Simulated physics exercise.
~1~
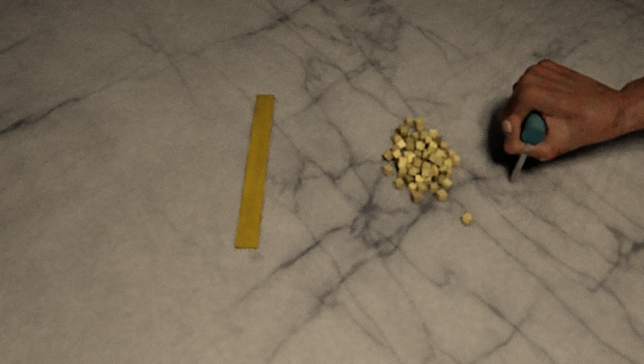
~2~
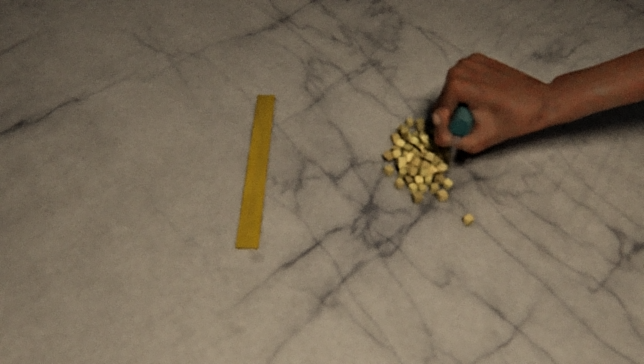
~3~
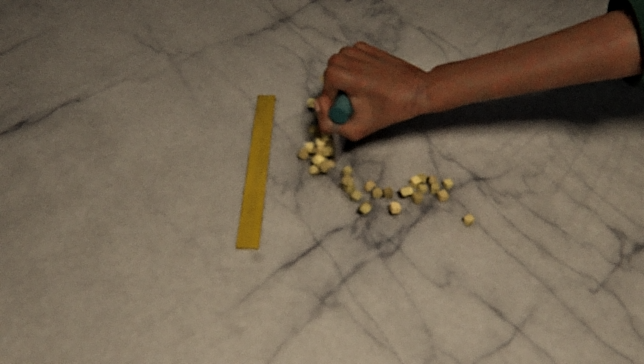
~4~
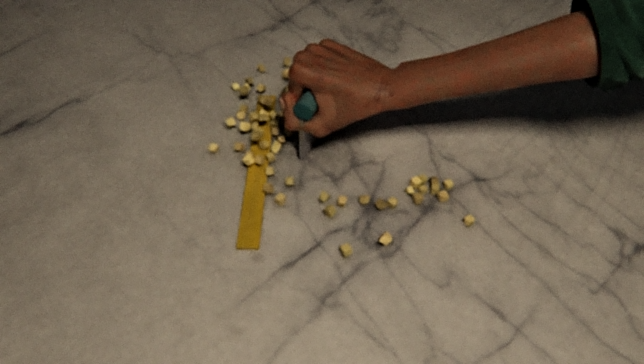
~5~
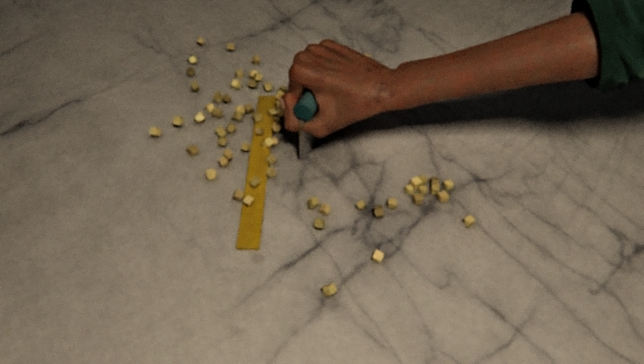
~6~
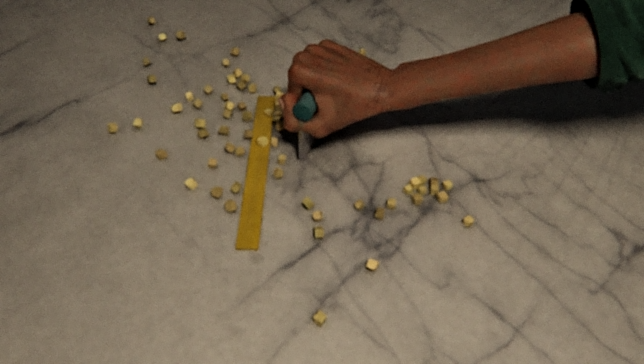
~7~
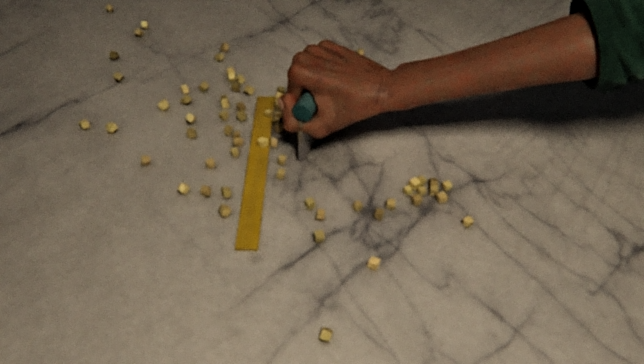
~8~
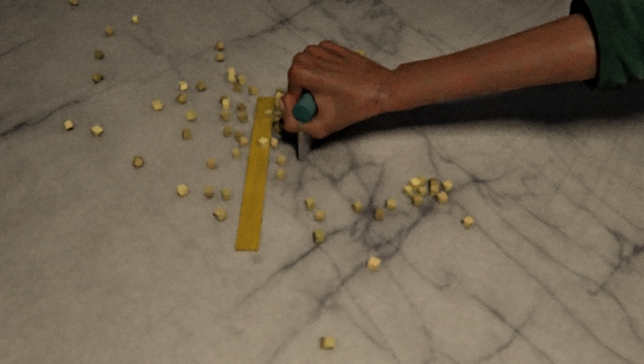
Hand with a green-handled scraper pushing small pale cubes leftwards into a flat yellow strip, scattering them over and beyond it.
